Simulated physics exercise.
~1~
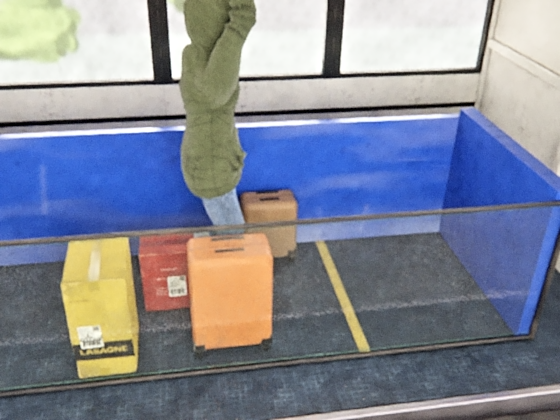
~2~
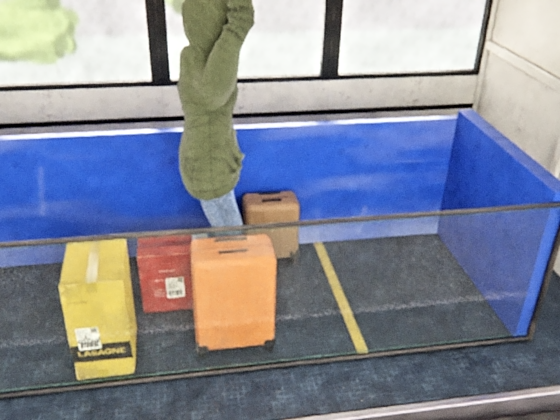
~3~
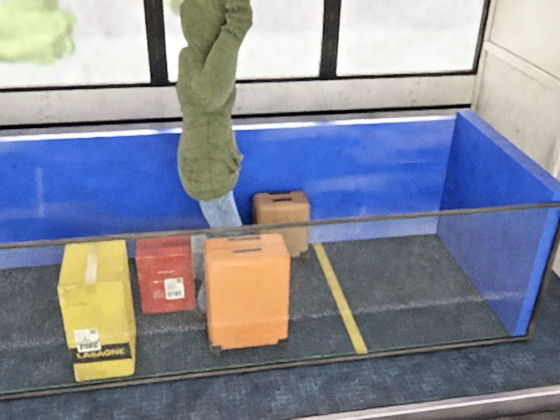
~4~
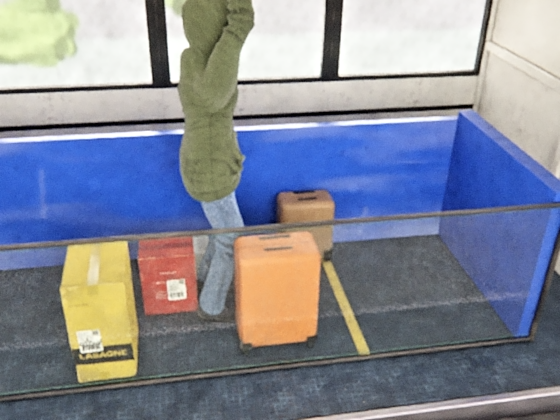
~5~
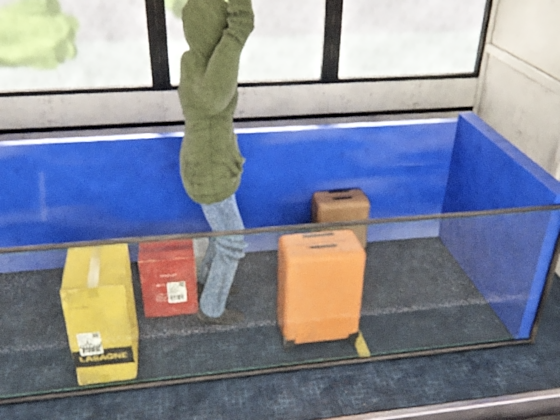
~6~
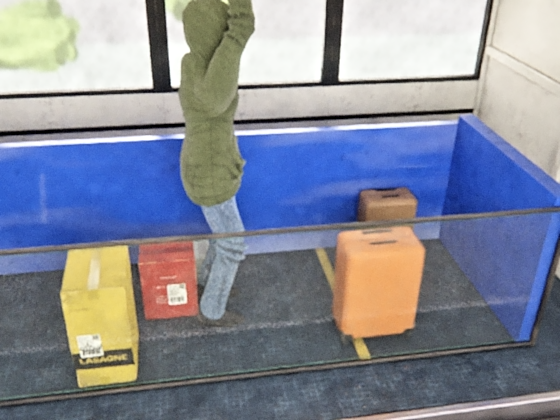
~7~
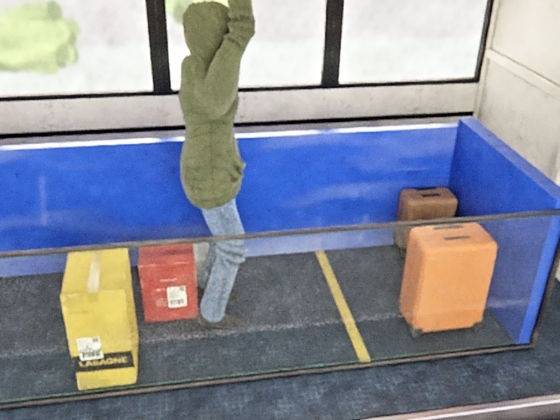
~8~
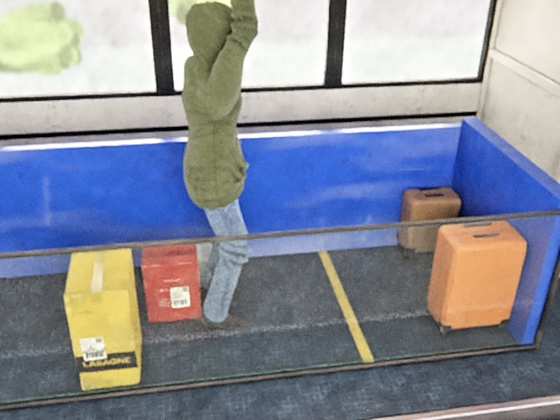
We see a yellow bag, a red pack and two upright cases beside a standing passenger in a blue-walled tram bay. The orange and brown cases roll right, cross the yellow line and end upright near the right wall, while the yellow and red items stay left of it.
